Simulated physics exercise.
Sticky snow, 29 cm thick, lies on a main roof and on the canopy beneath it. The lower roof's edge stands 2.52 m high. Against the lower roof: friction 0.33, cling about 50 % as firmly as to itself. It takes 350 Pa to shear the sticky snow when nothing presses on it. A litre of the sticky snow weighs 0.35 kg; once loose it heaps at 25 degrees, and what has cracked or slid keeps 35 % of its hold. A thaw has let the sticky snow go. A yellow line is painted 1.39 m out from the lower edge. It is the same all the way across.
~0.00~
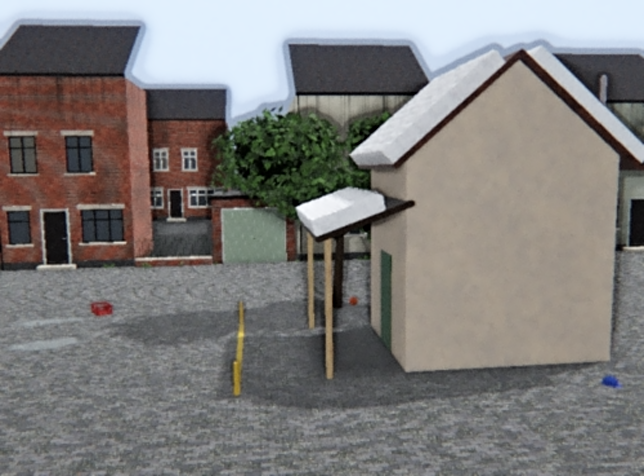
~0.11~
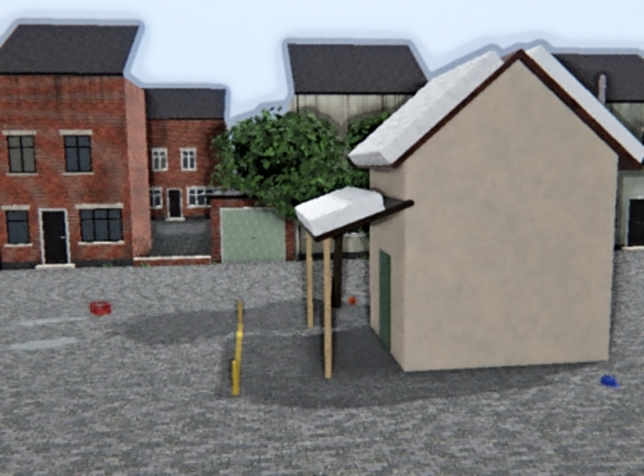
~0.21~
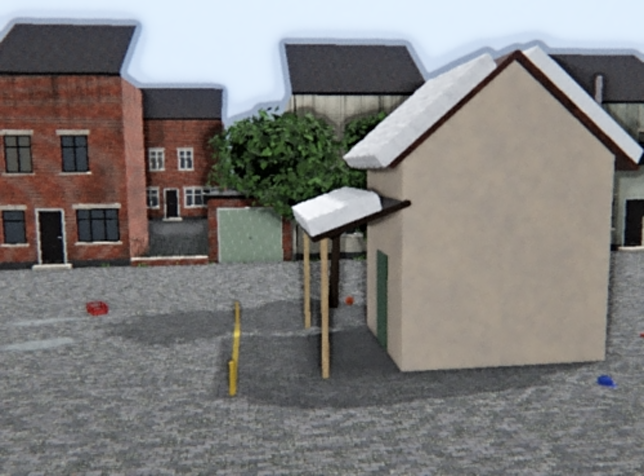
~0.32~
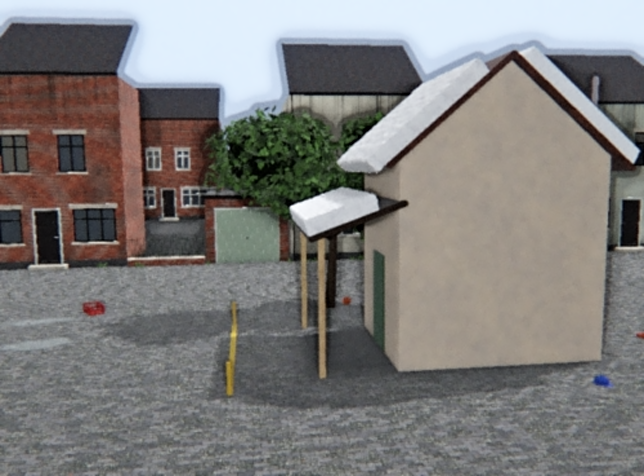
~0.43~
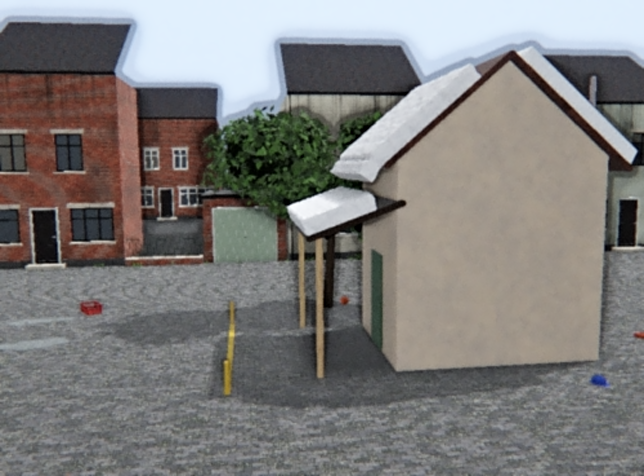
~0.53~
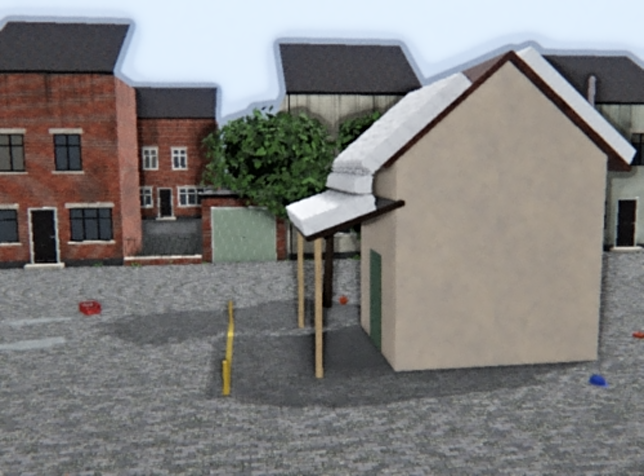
We see a beige building with snow on its roof and on a lower canopy, facing brick houses across a paved yard, as the upper snow slides down toward the left, bends over the eave and meets the canopy's snow.
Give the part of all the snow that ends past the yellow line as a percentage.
Expect roughly 59 %.
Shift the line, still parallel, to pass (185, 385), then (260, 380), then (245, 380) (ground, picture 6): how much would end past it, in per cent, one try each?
In that order: 40 %, 75 %, 65 %.
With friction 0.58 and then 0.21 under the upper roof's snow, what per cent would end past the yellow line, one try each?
In that order: 55 %, 60 %.
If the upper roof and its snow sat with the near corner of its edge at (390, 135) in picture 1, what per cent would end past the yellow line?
In that case some 60 per cent.
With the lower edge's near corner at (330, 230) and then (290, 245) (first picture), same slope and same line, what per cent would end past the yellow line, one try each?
In that order: 55 %, 65 %.
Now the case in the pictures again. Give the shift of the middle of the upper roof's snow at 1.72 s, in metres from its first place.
Roughly 4.2 m.
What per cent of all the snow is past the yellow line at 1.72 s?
Some 30 per cent.
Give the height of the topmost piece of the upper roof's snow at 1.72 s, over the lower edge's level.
Some 0.7 m.
After 1.07 s, none is below the lower edge and 0 % is past the line.
After 1.72 s, 63 % is below the lower edge and 29 % is past the line.
After 2.36 s, 82 % is below the lower edge and 58 % is past the line.
After 3.00 s, 82 % is below the lower edge and 59 % is past the line.
After 3.50 s, 83 % is below the lower edge and 59 % is past the line.
